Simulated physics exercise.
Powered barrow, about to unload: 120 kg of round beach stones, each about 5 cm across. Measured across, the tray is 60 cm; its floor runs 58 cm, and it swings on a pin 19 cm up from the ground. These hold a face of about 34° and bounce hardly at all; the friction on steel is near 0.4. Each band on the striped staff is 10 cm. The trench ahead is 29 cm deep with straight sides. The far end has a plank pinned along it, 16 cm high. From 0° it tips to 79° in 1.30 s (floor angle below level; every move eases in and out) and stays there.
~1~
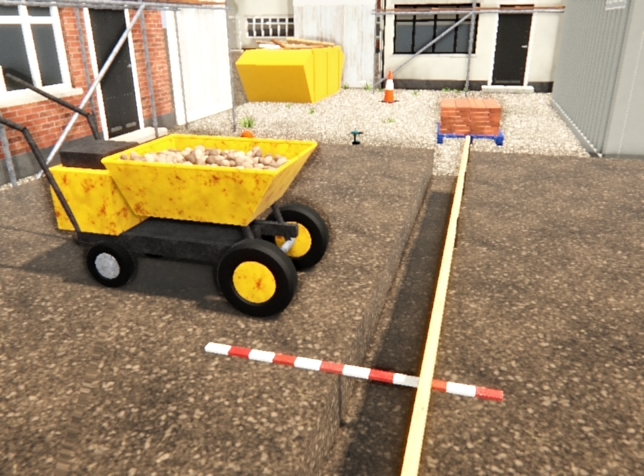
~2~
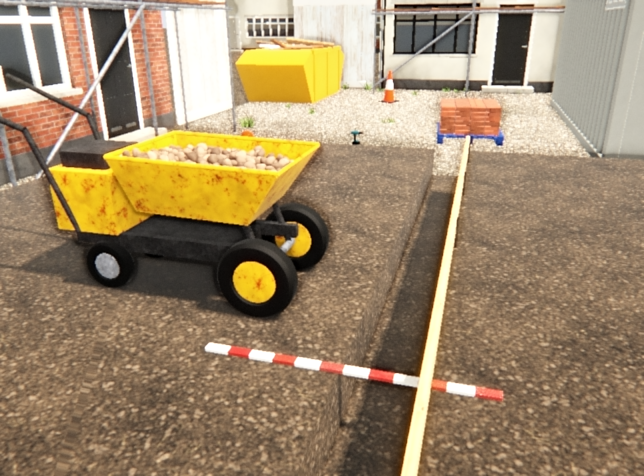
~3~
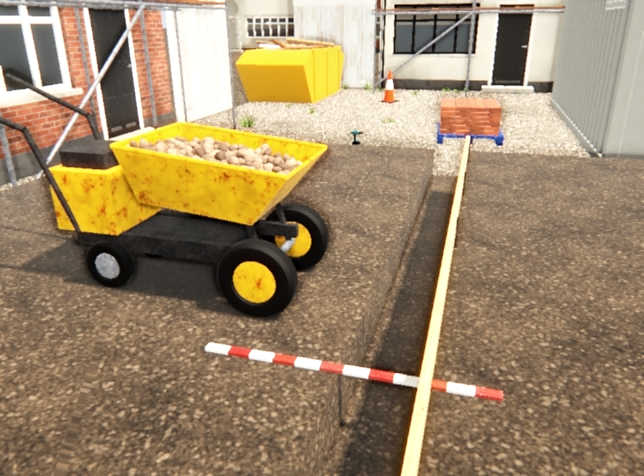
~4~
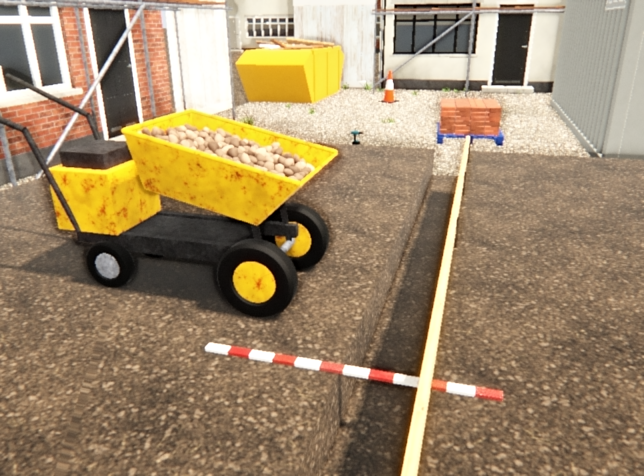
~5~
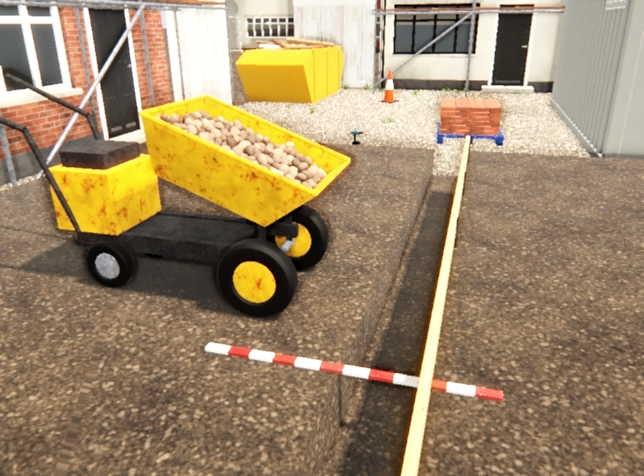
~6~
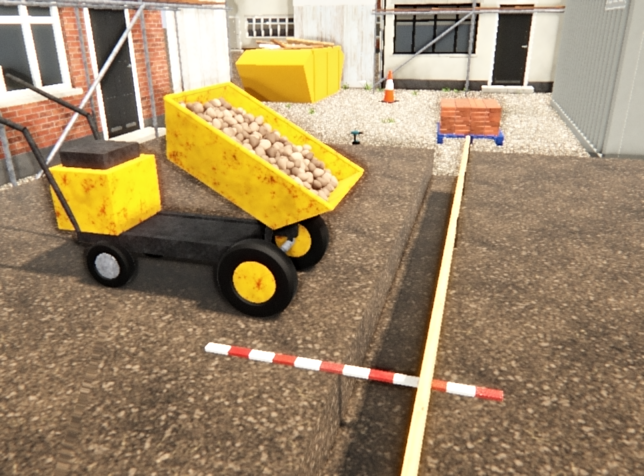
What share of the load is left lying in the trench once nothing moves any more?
About 93 per cent.
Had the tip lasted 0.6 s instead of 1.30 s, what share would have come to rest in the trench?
I'd put it at roughly 70 per cent.
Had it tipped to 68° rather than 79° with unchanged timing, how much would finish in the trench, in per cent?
The trench would hold about 90% of it.
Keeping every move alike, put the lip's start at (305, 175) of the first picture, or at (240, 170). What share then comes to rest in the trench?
50 and 100 %.
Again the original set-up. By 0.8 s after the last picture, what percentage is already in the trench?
By that point it's something like 65 in a hundred.
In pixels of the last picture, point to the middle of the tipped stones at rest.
I'd put it close to (406, 341).
Then, 0.4 s after the last picture the floor is at 67°, 98 % in the tray, 2 % in the trench; the foremost stones are at (399, 249).
Then, 0.8 s after the last picture the floor is at 79°, 30 % in the tray, 64 % in the trench, 6 % past the trench; the foremost stones are at (525, 321).
Then, 1.2 s after the last picture the floor is at 79°, 6 % in the tray, 87 % in the trench, 7 % past the trench; the foremost stones are at (616, 342).
Then, 3.2 s after the last picture the floor is at 79°, 0 % in the tray, 93 % in the trench, 7 % past the trench; the foremost stones are past the picture's edge.
